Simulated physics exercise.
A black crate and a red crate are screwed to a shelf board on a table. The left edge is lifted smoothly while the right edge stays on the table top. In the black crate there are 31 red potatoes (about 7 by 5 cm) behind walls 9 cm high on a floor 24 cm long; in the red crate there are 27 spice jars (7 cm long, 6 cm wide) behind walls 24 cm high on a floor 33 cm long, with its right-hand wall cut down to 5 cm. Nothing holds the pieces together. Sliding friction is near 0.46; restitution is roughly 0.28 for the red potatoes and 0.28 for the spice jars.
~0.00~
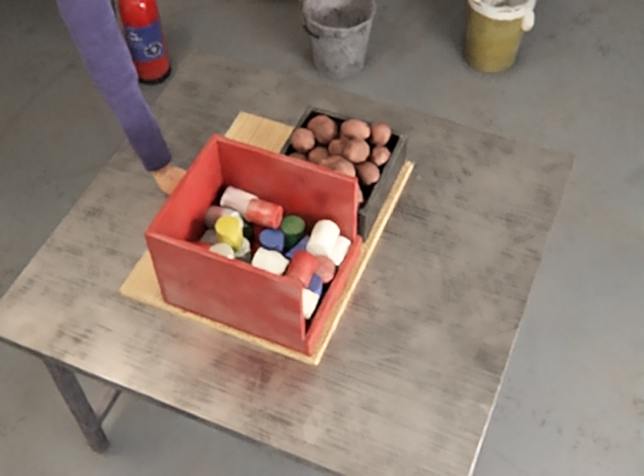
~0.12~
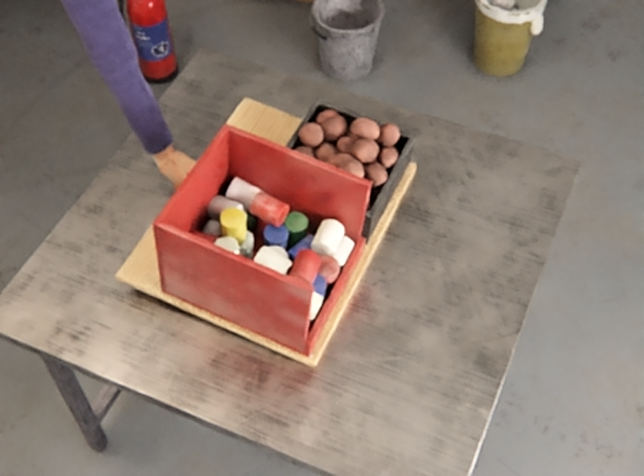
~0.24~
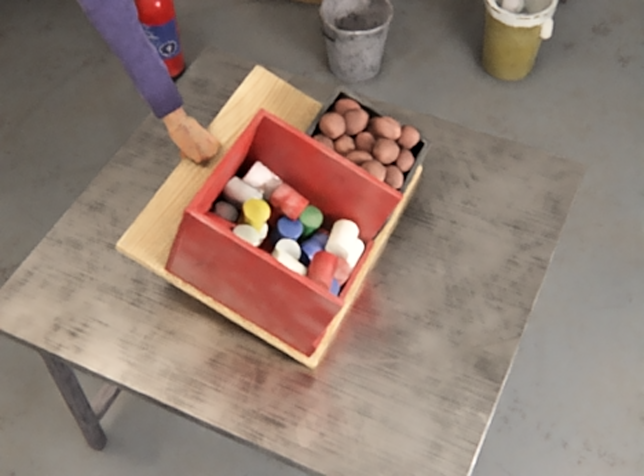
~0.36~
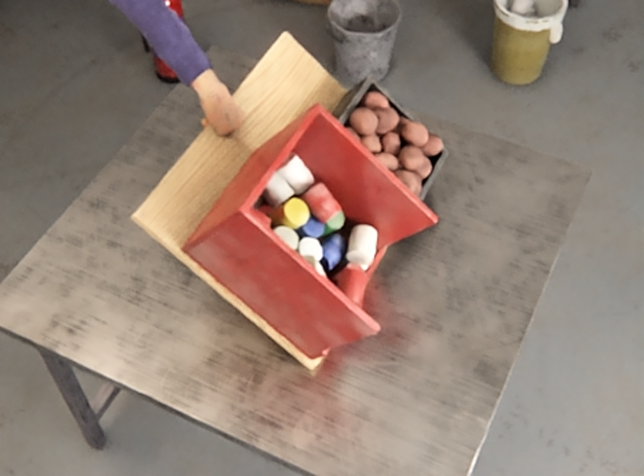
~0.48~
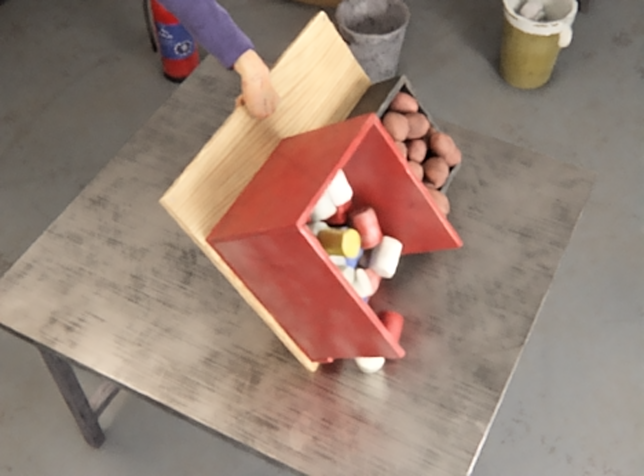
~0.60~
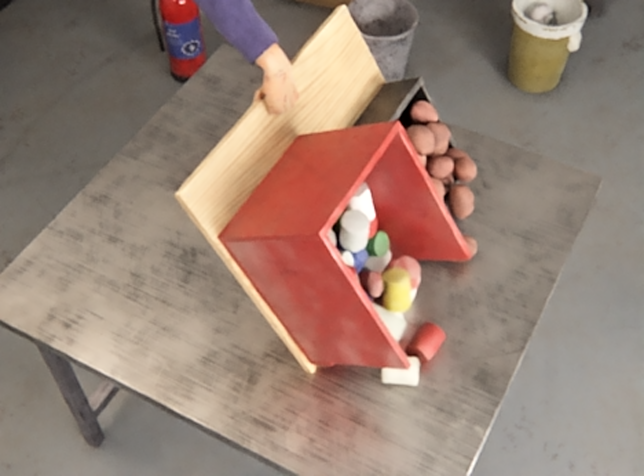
A hand lifted one side of a wooden board on a table, tilting the red and black crates on it steeply to the right, until several spice jars slid out of the red crate.
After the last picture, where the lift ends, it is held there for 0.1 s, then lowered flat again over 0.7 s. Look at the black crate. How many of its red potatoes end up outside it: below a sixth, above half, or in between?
It sheds from a sixth to a half of them.
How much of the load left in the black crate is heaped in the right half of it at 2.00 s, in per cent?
Some 60 per cent.
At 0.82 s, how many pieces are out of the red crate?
About: Red crate 10.
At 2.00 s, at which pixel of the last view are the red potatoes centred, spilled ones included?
At about (379, 191).
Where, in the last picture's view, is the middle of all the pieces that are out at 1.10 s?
Around (470, 294).
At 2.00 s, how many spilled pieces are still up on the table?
About 12.
After 0.82 s, tilt 53°; the black crate is down by 7 of 31 and the red crate is down by 10 of 27.
After 1.10 s, tilt 23°; the black crate is down by 10 of 31 and the red crate is down by 10 of 27.
After 1.50 s, tilt 0°; the black crate is down by 10 of 31 and the red crate is down by 10 of 27.
Outcome (at 2.00 s), the black crate is down by 10 of 31 and the red crate is down by 10 of 27. Asked share, 10 of 31, 32 per cent.
